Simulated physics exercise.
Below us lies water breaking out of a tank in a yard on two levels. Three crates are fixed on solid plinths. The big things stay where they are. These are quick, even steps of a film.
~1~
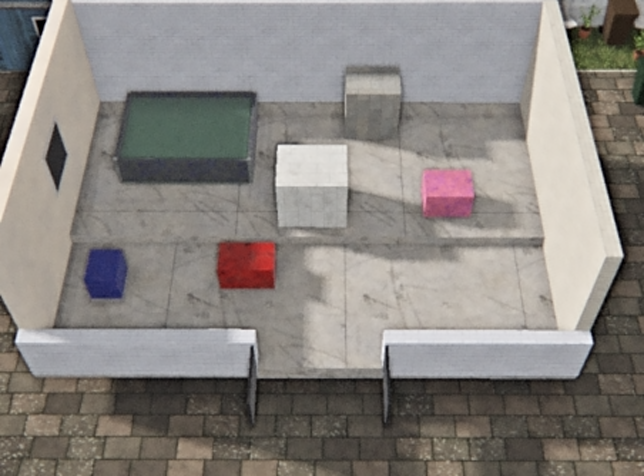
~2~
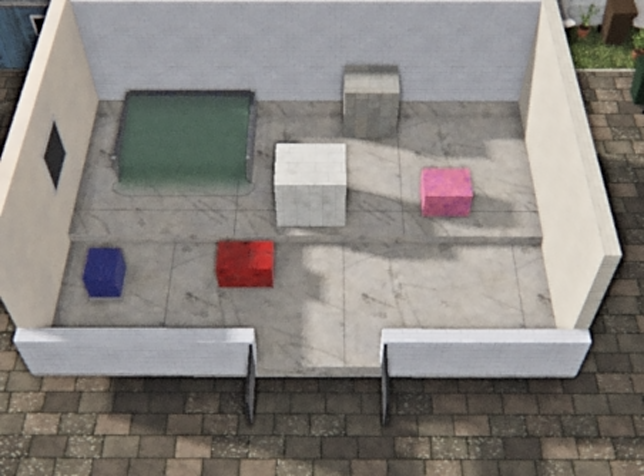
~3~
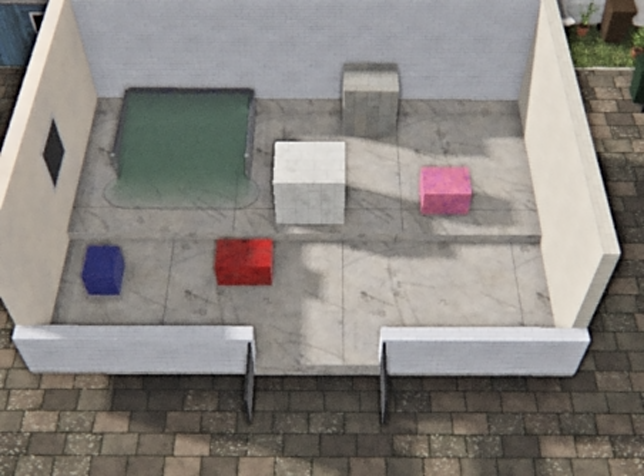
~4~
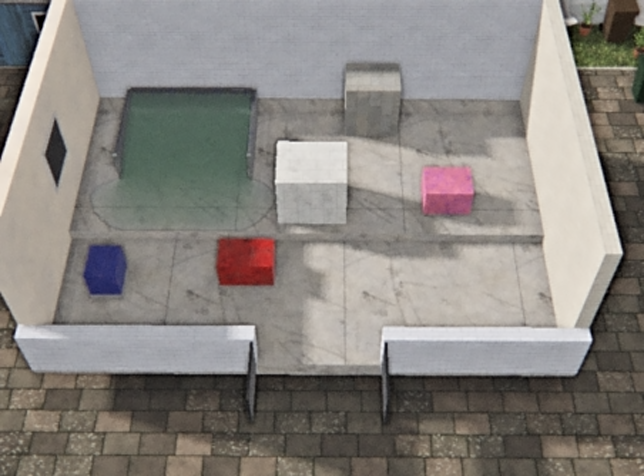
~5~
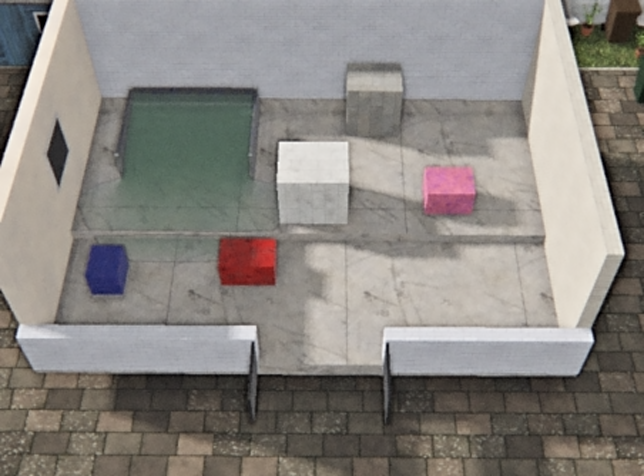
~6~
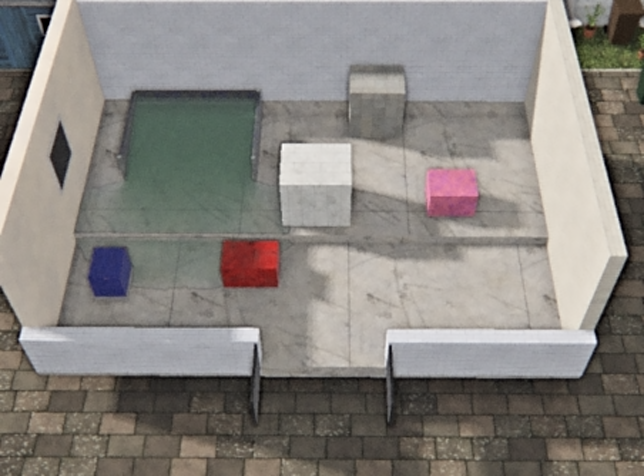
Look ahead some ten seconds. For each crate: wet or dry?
One by one: The blue crate is soaked; the red crate is soaked; the pink crate keeps dry.
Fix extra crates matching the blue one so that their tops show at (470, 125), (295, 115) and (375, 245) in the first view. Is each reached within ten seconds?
One after the other: Is safe, stays dry, is wetted.
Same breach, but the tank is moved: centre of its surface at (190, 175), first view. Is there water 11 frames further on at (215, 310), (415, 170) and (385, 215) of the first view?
As listed: Awash, free of water, clear.
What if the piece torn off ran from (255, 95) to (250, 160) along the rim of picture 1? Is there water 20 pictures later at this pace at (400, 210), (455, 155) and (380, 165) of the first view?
In that order: Wet, awash, wet.
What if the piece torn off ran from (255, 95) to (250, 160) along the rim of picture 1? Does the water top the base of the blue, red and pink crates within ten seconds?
My reading: Blue escapes it; red takes water; pink is topped.
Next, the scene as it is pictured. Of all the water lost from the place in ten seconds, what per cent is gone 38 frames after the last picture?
Near 40 in a hundred.
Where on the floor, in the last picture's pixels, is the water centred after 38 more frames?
Near (273, 282).
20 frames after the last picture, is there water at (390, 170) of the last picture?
Verdict: No water.
A moment on, water covers 25 % of the floor; the blue crate water round its plinth, the red crate water round its plinth, the pink crate not reached.
Next, water covers 40 % of the floor; the blue crate water round its plinth, the red crate water round its plinth, the pink crate not reached.
Then, water covers 50 % of the floor; the blue crate water round its plinth, the red crate water round its plinth, the pink crate not reached.
Later, water covers 55 % of the floor; the blue crate water round its plinth, the red crate water round its plinth, the pink crate not reached.
In the end, water covers 50 % of the floor; the blue crate was topped, the red crate was topped, the pink crate stayed above the water.
